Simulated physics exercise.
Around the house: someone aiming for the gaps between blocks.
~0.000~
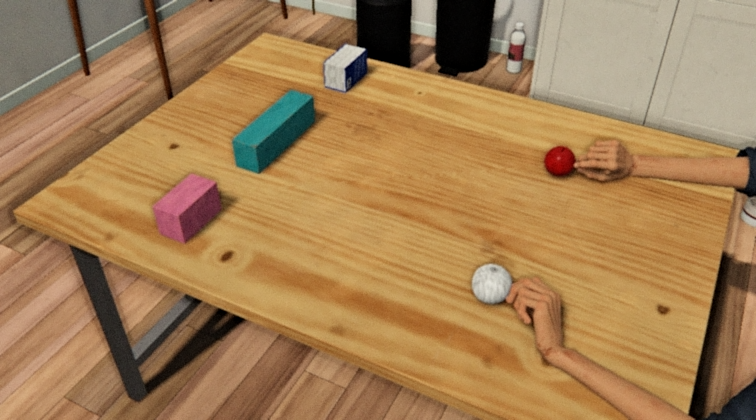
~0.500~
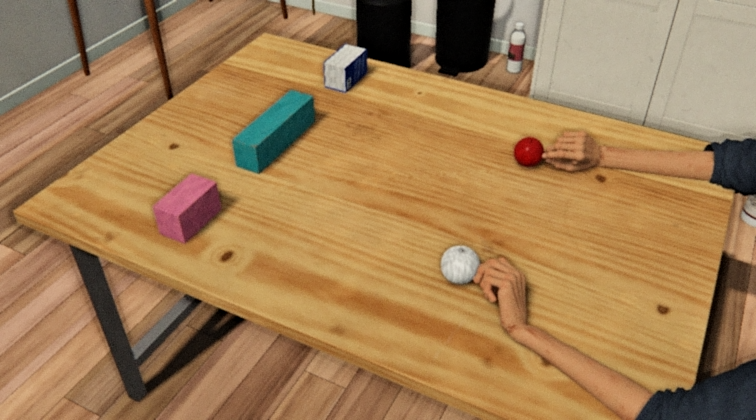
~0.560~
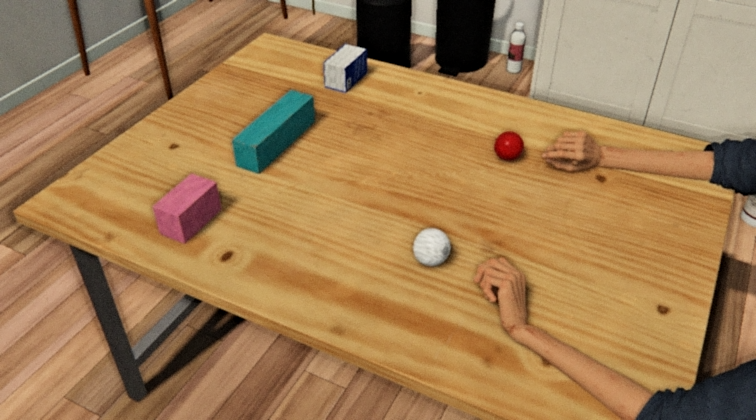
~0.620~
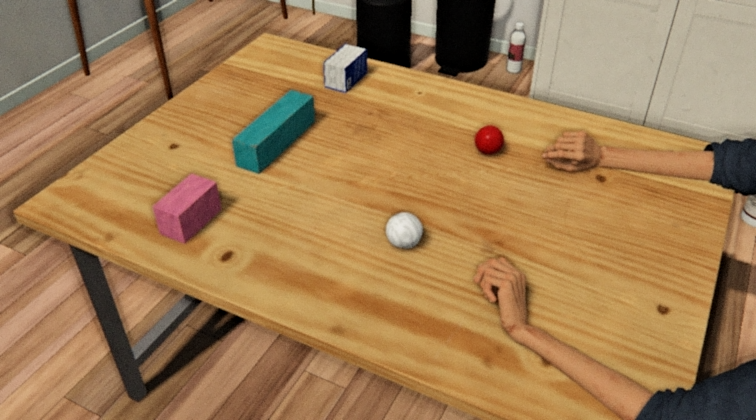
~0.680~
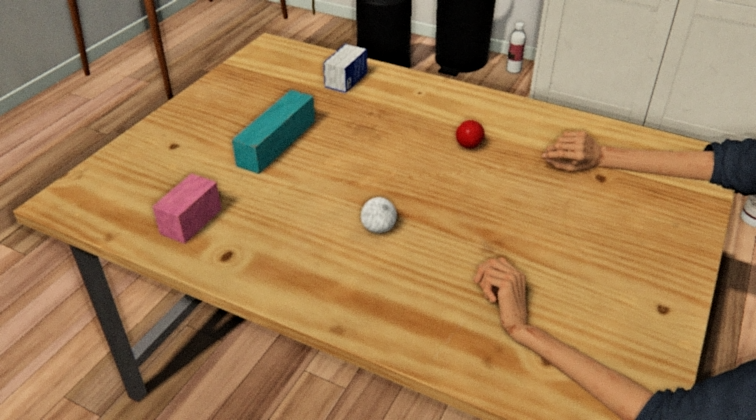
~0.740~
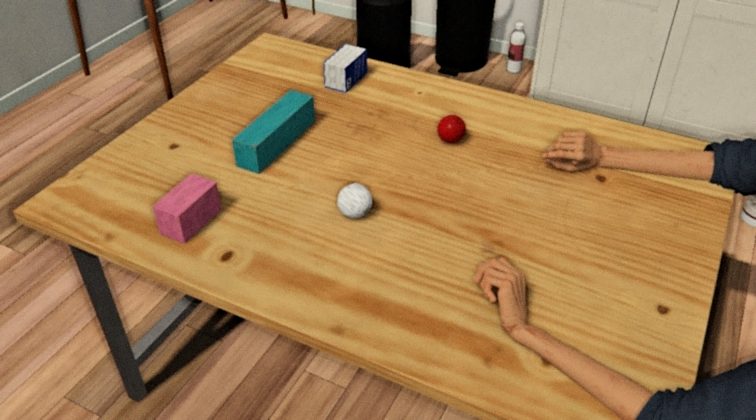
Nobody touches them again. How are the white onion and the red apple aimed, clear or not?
As it turns out, the white onion bounces off, the red apple rolls through.
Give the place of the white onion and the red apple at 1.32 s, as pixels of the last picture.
First (332, 145), then (297, 83).
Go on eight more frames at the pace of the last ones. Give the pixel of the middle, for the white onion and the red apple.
Near (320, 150) and (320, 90).
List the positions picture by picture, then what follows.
In the first picture, white onion (492, 284) under the hand; red apple (560, 161) under the hand; blue book (346, 68).
In the second picture, white onion (460, 265); red apple (529, 152).
In the third picture, white onion (432, 248); red apple (509, 146).
In the fourth picture, white onion (404, 231); red apple (489, 140).
In the fifth picture, white onion (379, 216); red apple (470, 135).
In the sixth picture, white onion (354, 201); red apple (452, 129); turquoise block (276, 130).
After 1.32 s, white onion coming back near (332, 145); red apple heading on near (297, 83).
By the end (2.3 s), the white onion hits a block; the red apple passes through its gap.
